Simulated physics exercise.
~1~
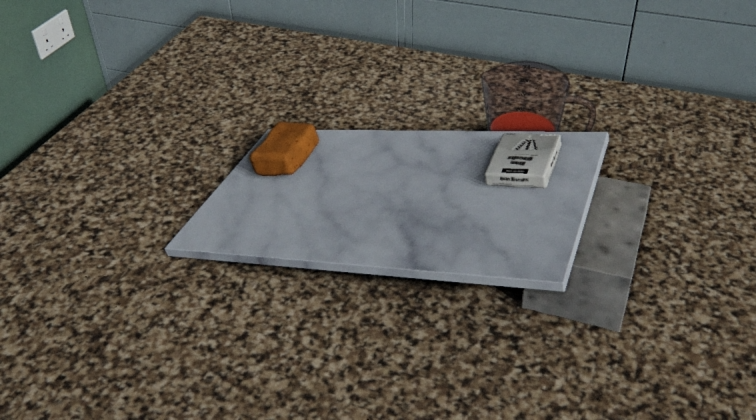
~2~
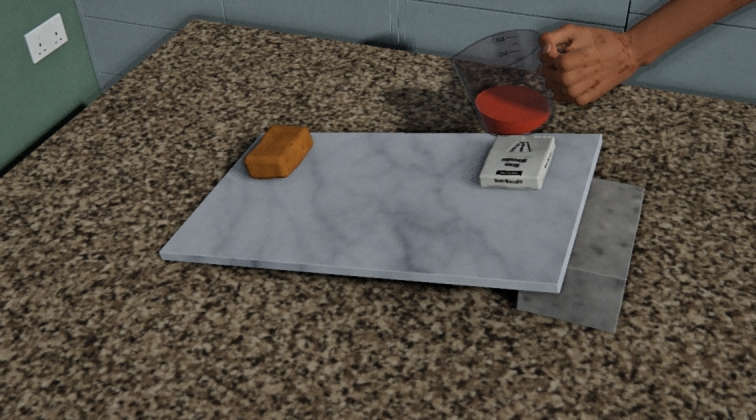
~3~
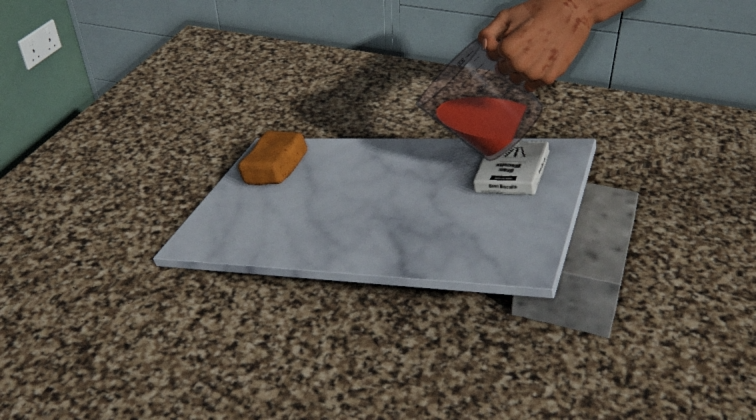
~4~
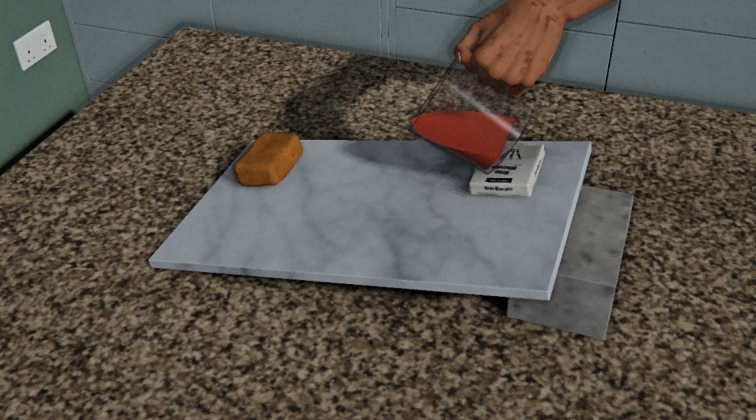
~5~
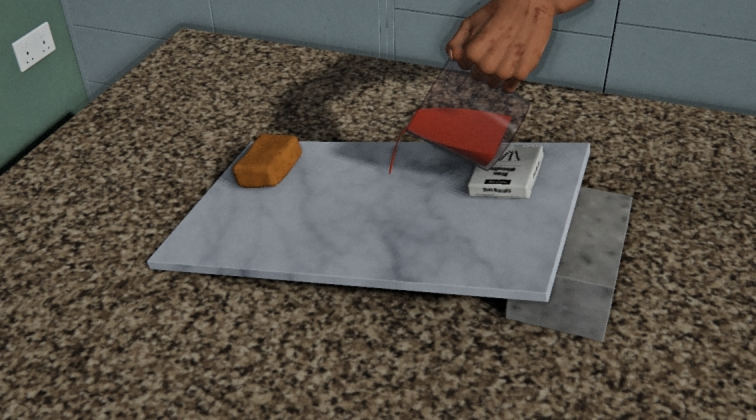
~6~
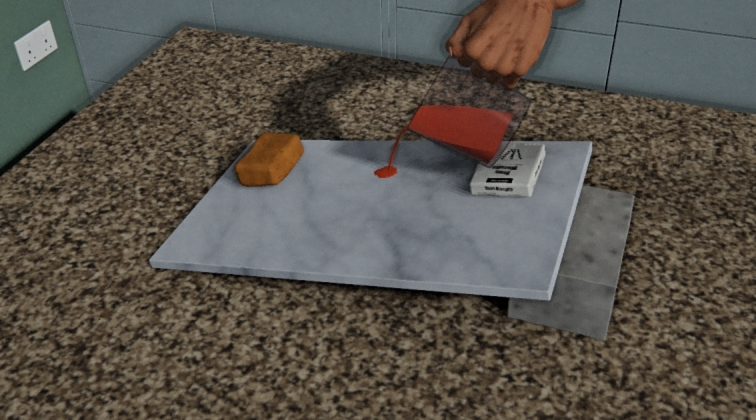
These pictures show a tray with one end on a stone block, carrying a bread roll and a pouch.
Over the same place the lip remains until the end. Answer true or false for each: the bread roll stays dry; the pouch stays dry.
Bread roll: False; pouch: True.
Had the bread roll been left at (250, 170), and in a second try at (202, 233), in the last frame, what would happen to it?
Place one: It is overrun; place two: It is left alone.
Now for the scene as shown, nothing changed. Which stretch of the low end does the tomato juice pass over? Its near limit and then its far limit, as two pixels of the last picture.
The wet stretch goes from (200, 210) to (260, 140).
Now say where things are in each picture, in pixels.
In the first frame, the tray slopes down to the left; measuring jug (525, 112) about a quarter full; bread roll (285, 149); pouch (524, 159).
In the second frame, measuring jug about a quarter full, surface at (514, 104); bread roll (280, 152).
In the third frame, measuring jug (481, 100) tipped 50° with all of its load; pouch (512, 166).
In the fourth frame, the tray slopes down to the left; measuring jug (470, 115) tipped 60° with all of its load; bread roll (270, 159).
In the fifth frame, the first of it lands; measuring jug (467, 112) tipped 65° with all of its load; pouch (506, 170).
In the sixth frame, the first of it lands; measuring jug (468, 110) tipped 65° with all of its load; bread roll (270, 159); pouch (508, 169).
Shortly, it runs down to the left; the bread roll is wet along its edge; the pouch is still dry.
Then, it runs down to the left and off the end; the bread roll is wet along its edge; the pouch is still dry.
At the finish, it runs down to the left and off the end; the bread roll is wet along its edge; the pouch is still dry.
